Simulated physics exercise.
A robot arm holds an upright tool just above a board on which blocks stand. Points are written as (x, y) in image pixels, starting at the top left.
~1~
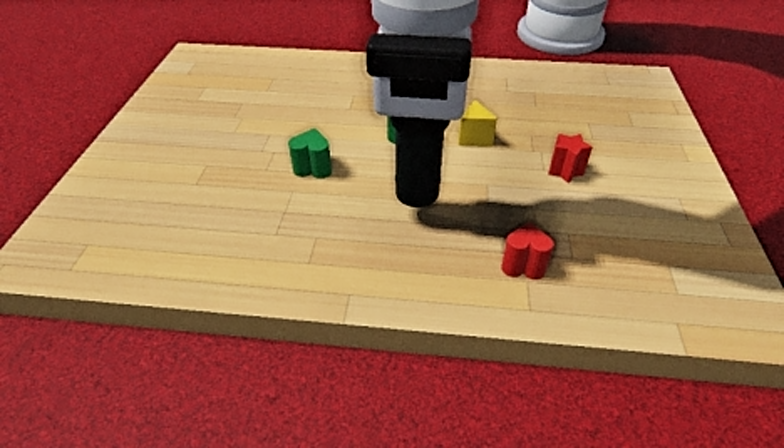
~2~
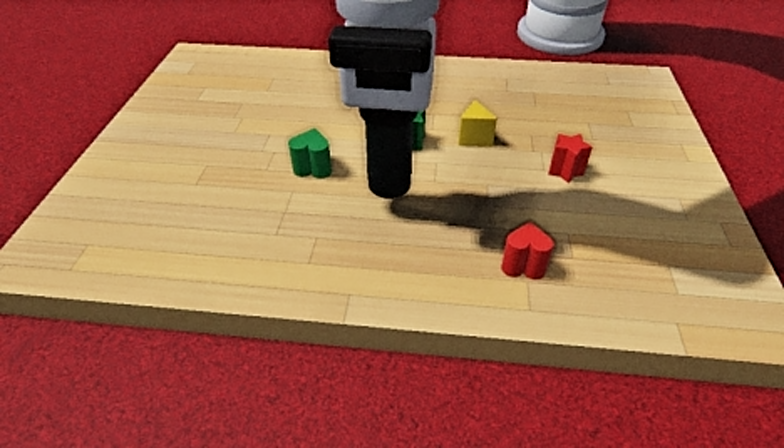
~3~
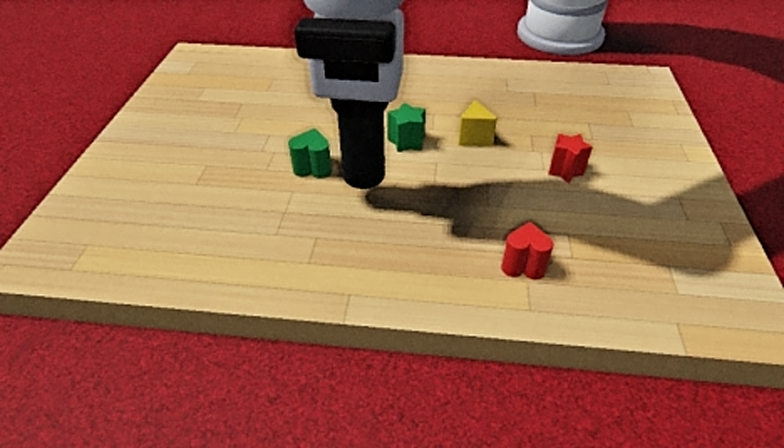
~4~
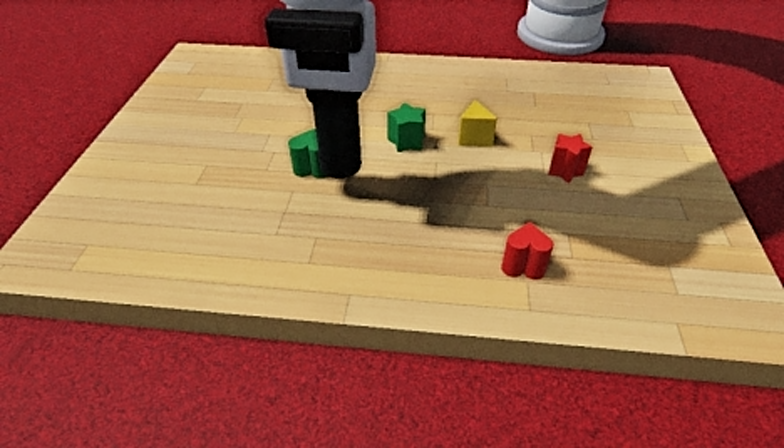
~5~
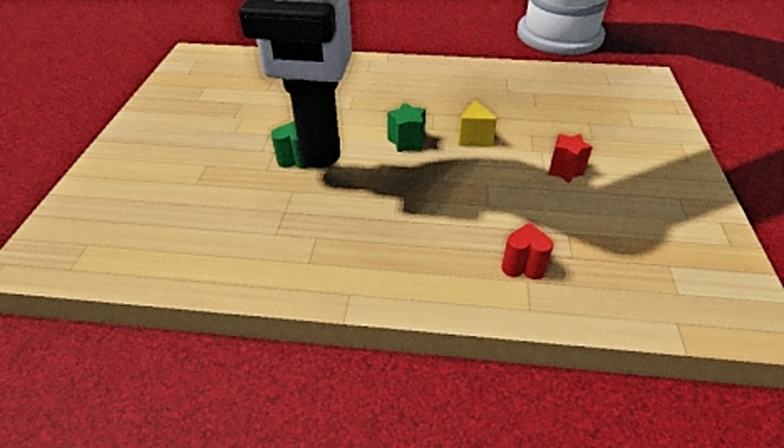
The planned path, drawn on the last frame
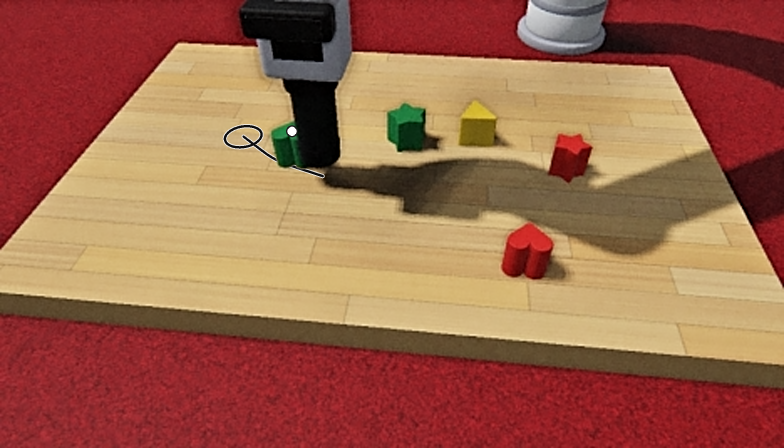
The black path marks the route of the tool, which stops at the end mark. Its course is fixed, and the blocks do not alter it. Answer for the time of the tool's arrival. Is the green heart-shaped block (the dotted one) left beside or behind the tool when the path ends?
No, that is not what happens.
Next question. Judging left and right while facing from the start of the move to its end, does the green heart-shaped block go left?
I expect not.
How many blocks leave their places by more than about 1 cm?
The number of blocks that move over 1 cm is one.
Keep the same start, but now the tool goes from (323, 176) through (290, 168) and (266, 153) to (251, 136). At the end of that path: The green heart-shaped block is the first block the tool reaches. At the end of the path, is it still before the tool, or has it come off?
My answer is that the green heart-shaped block is still ahead.
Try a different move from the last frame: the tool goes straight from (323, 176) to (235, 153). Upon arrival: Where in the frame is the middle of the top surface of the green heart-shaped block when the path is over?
Put as a pixel place, it's (246, 106).
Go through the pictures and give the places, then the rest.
The first picture shows lower end of the tool at (417, 194), tops of blocks, green heart-shaped block at (309, 140).
The second picture shows tool at (390, 186), blocks as before.
The third picture shows tool at (364, 177), blocks as before.
The fourth picture shows tool at (341, 167), blocks as before.
The fifth picture shows tool at (321, 157), green heart-shaped block at (292, 131).
The drawn path runs from (323, 176) via (290, 166) and (264, 152), ending at (243, 137); the dot is on the green heart-shaped block.
The first path, step by step. One third of the way, tool at (287, 146); green heart-shaped block at (266, 118), turned 20° clockwise.
Two thirds of the way, tool at (259, 133); green heart-shaped block at (250, 104), turned 50° clockwise.
At the end, tool at (239, 117); green heart-shaped block at (242, 90), turned 95° clockwise.
